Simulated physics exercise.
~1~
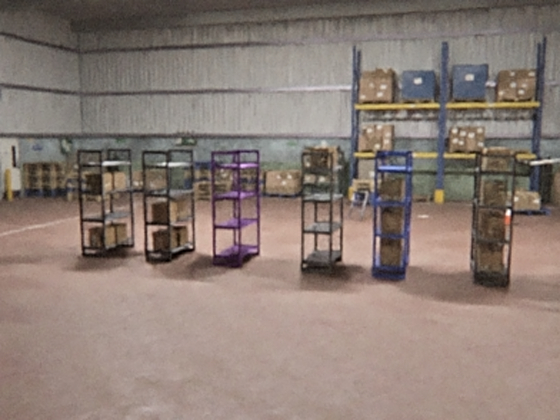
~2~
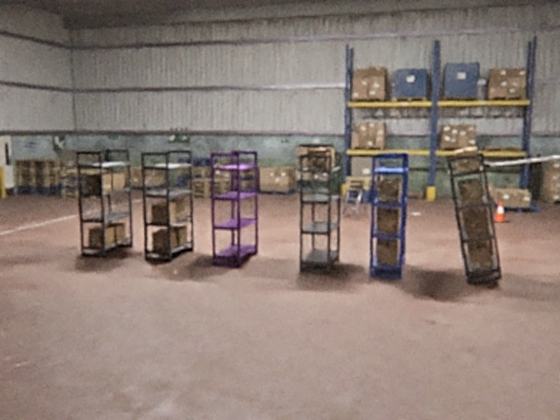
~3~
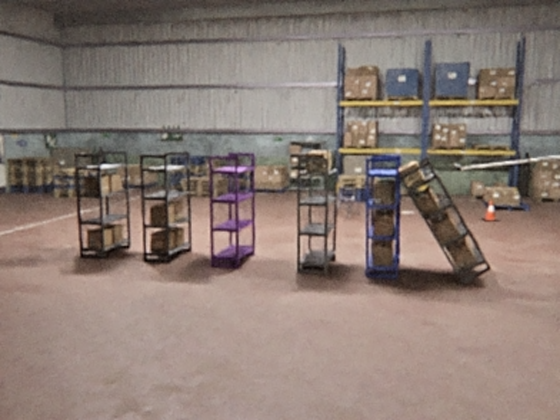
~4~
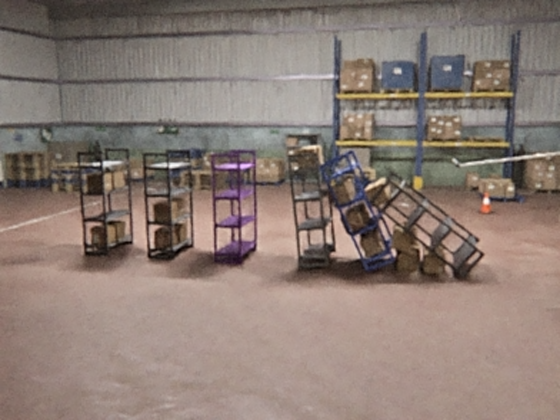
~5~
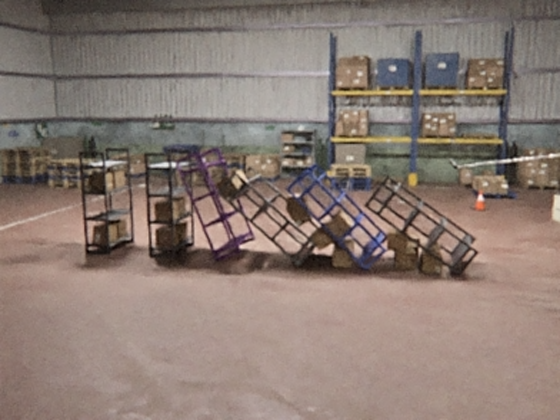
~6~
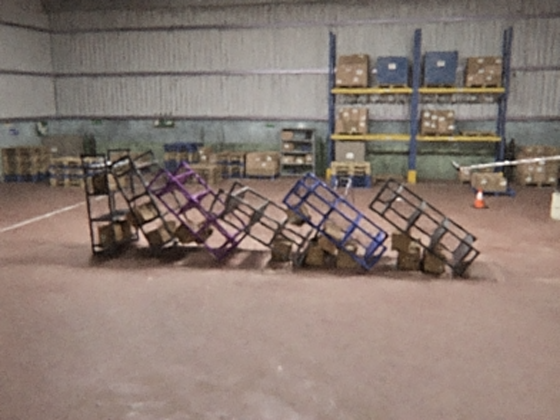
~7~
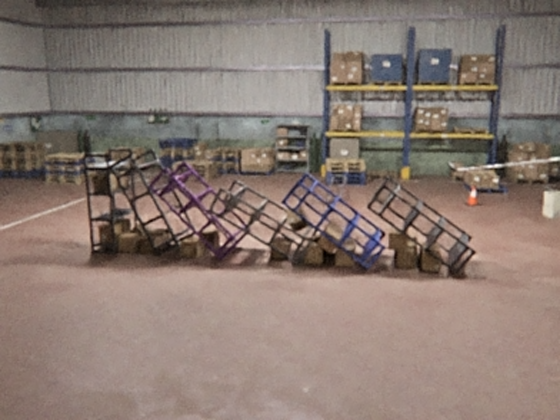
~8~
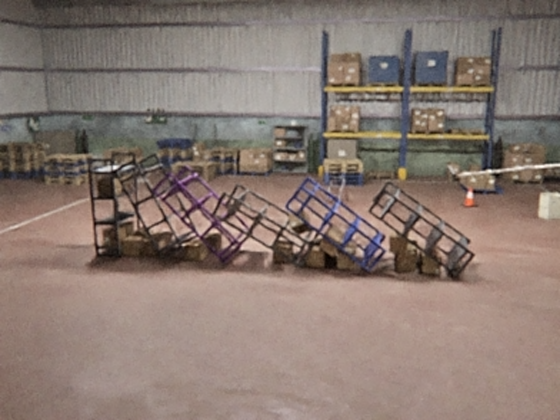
Six warehouse racks toppling leftward in a chain after a pole tips the rightmost, spilling cartons, the far-left one left standing.
